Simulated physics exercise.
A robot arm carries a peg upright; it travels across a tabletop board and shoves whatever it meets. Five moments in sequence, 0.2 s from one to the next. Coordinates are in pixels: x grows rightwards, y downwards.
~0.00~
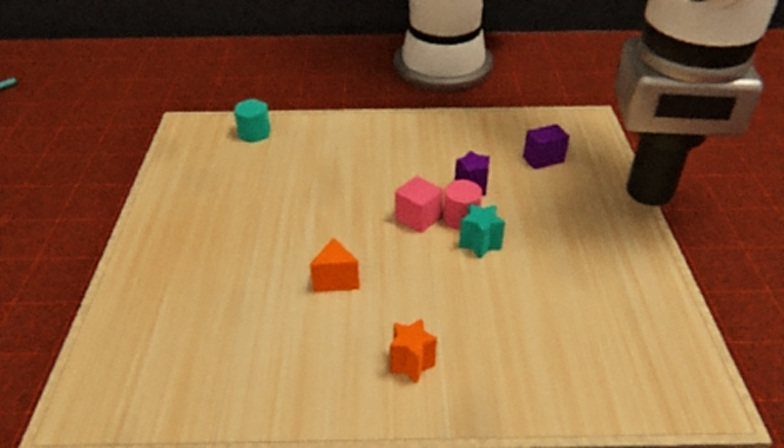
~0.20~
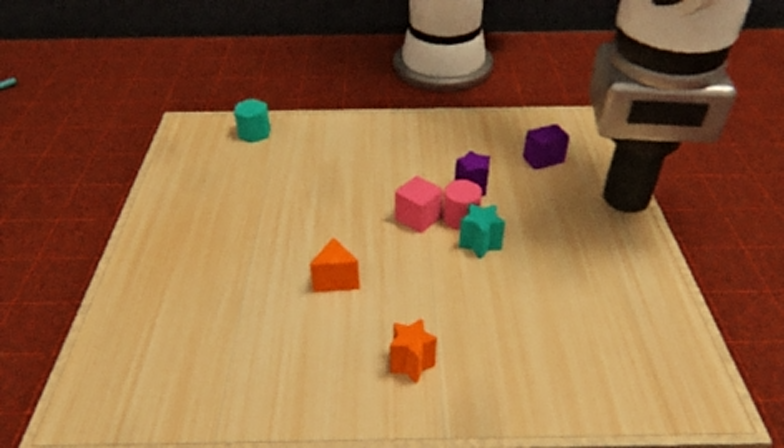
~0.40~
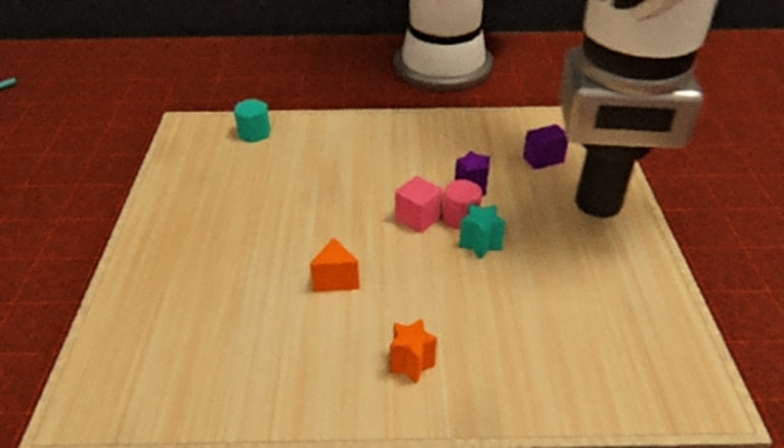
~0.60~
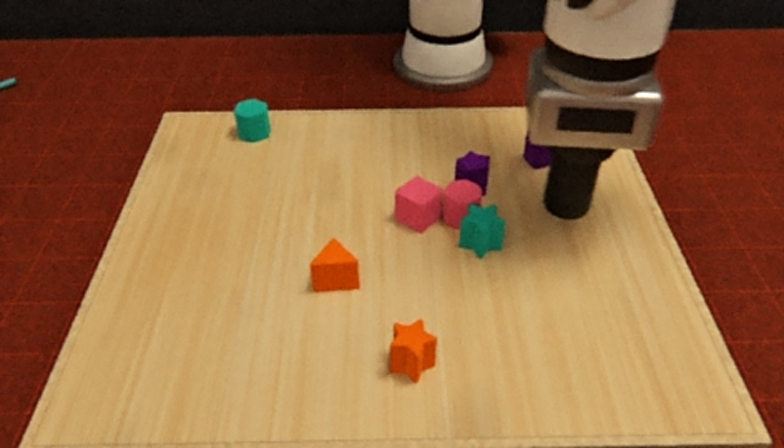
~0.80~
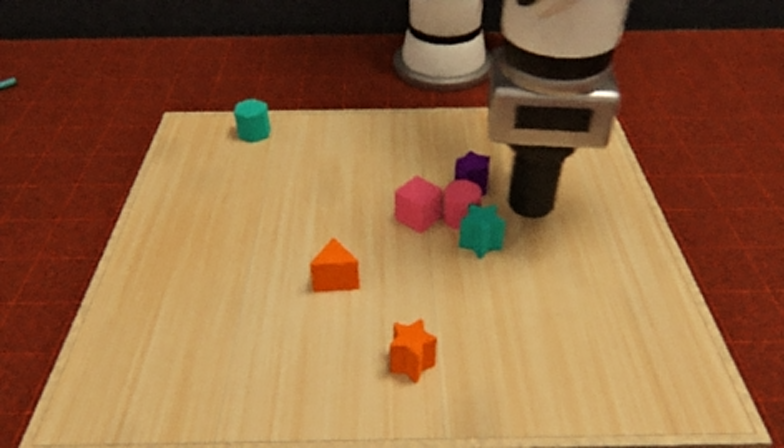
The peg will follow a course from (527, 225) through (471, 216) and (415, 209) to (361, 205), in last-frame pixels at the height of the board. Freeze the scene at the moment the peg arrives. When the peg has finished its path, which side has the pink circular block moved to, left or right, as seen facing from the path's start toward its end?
It's going to go right.
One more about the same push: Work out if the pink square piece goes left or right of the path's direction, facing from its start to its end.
It moves over to the left.
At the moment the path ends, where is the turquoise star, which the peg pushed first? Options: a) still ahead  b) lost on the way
Answer: B.
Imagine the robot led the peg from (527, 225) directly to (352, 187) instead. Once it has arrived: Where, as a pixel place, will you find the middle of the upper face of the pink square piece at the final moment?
The middle of its upper face will lie at (359, 189).
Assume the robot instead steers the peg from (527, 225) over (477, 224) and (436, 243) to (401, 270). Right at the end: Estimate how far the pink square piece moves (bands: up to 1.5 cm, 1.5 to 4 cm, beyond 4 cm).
Of the three bands, it's 1.5 to 4 cm.
What follows on the original path. One third of the way, peg at (472, 196); pink square piece at (396, 186), turned 45° anticlockwise; pink circular block at (432, 182); turquoise star at (469, 215), turned 55° anticlockwise.
Two thirds of the way, peg at (414, 189); pink square piece at (363, 185), turned 90° anticlockwise; pink circular block at (383, 166); turquoise star at (468, 215), turned 65° anticlockwise.
At the end, peg at (359, 185); pink square piece at (316, 188), turned 120° anticlockwise; pink circular block at (352, 154); purple star still; turquoise star at (468, 215), turned 65° anticlockwise.
